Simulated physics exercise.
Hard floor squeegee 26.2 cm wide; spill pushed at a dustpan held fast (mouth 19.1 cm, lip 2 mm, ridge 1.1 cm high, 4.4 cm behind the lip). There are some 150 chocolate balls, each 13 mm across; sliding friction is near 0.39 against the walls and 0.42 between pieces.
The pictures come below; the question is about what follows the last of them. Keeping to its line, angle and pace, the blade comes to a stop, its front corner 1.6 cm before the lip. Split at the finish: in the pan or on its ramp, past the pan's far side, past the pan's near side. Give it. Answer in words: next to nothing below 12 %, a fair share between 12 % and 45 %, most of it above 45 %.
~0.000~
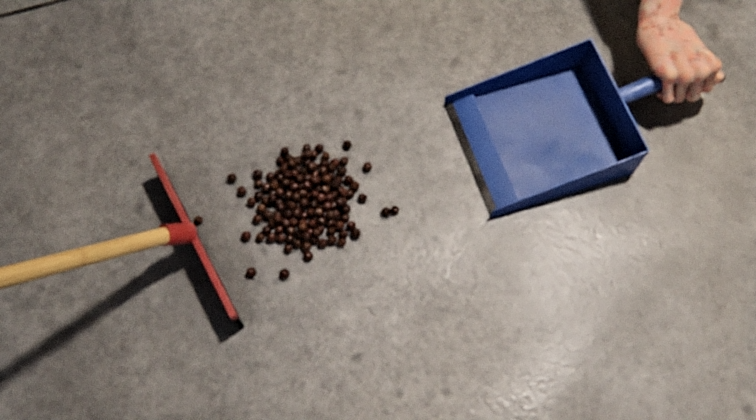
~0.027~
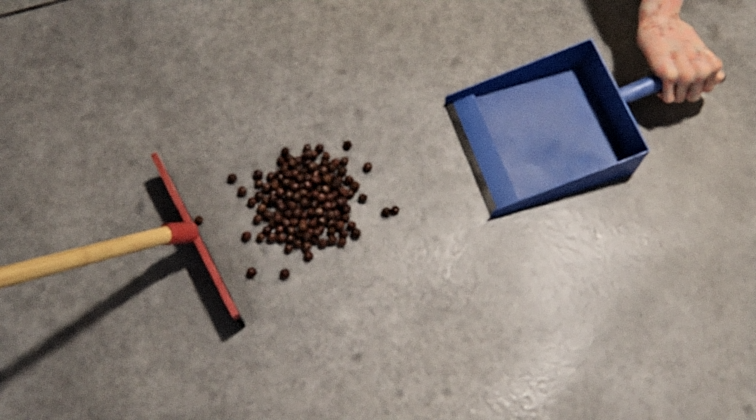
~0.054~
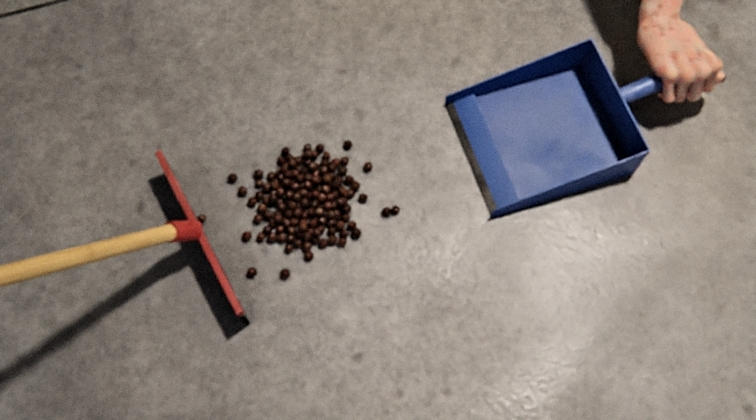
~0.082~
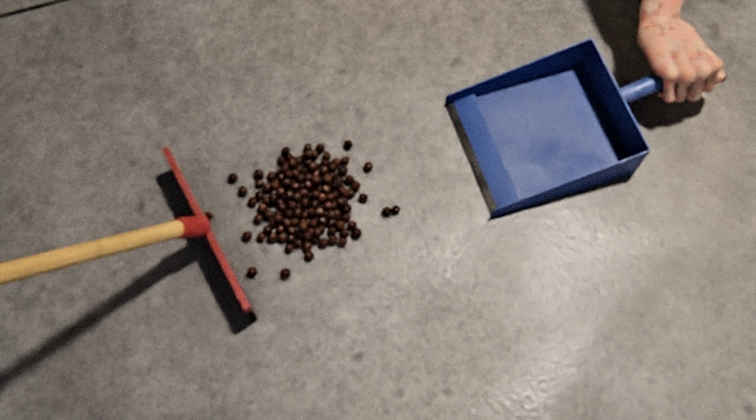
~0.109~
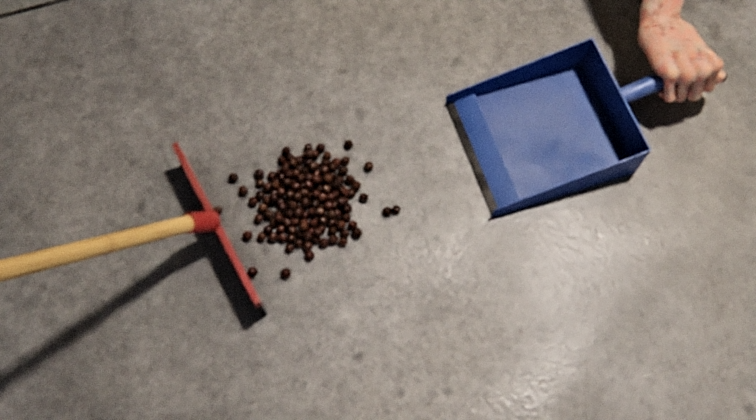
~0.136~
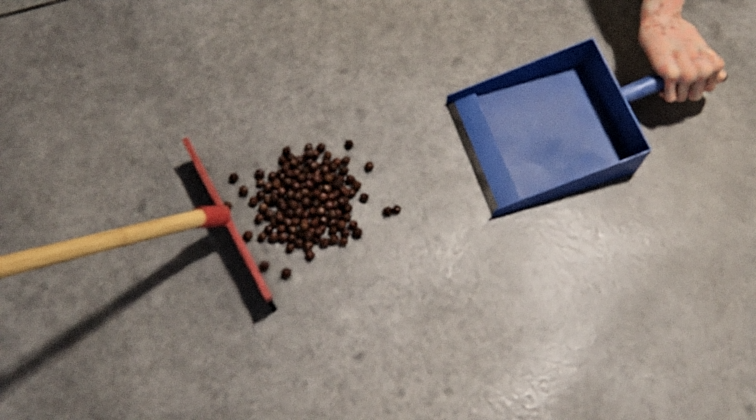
Pan - a fair share; far side - a fair share; near side - next to nothing.
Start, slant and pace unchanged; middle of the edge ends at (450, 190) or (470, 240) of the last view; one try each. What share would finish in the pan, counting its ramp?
Close to 25 and 10 in a hundred, in that order.
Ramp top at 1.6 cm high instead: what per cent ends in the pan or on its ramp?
25 %.
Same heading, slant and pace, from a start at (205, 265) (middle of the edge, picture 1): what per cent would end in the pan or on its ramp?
Estimate: Near 30 %.
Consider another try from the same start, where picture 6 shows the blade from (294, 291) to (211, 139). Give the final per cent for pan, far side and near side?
Final per cent - pan 35, far 30, near 5.
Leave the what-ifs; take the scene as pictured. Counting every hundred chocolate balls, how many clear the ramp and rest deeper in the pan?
Estimate: About 5 %.
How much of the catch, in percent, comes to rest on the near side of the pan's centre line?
I'd put it near 30 per cent.
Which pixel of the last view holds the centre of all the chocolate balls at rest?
(459, 122).
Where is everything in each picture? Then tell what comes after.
In the first frame, blade from (234, 316) to (155, 160), moved 0.0 cm, 0 of the pieces shifted so far; middle of the pieces at (310, 197); pan at (549, 134).
In the second frame, blade from (236, 315) to (157, 159), moved 0.2 cm, 0 of the pieces shifted so far; middle of the pieces at (310, 197).
In the third frame, blade from (240, 313) to (161, 157), moved 0.8 cm, 1 of the pieces shifted so far; middle of the pieces at (311, 197).
In the fourth frame, blade from (248, 308) to (168, 154), moved 1.8 cm, 1 of the pieces shifted so far; middle of the pieces at (311, 196).
In the fifth frame, blade from (258, 303) to (177, 149), moved 3.2 cm, 1 of the pieces shifted so far; middle of the pieces at (311, 196).
In the sixth frame, blade from (269, 297) to (188, 144), moved 4.7 cm, 2 of the pieces shifted so far; middle of the pieces at (312, 196); pan at (551, 134). Its pace works out near 0.54 m/s, heading 12 degrees away from the viewer's side.
After 0.42 s, middle of the blade 20 cm from the lip; 0 % over the lip, far side 15 %, near side 5 %.
After 0.61 s, middle of the blade 10 cm from the lip; 0 % over the lip, far side 25 %, near side 5 %.
After 0.92 s, middle of the blade 4 cm from the lip; 30 % over the lip, far side 35 %, near side 5 %.
By 2.0 s all is still; pan 30 %, far side 35 %, near side 5 %, in front of the lip or behind the blade 30 %.
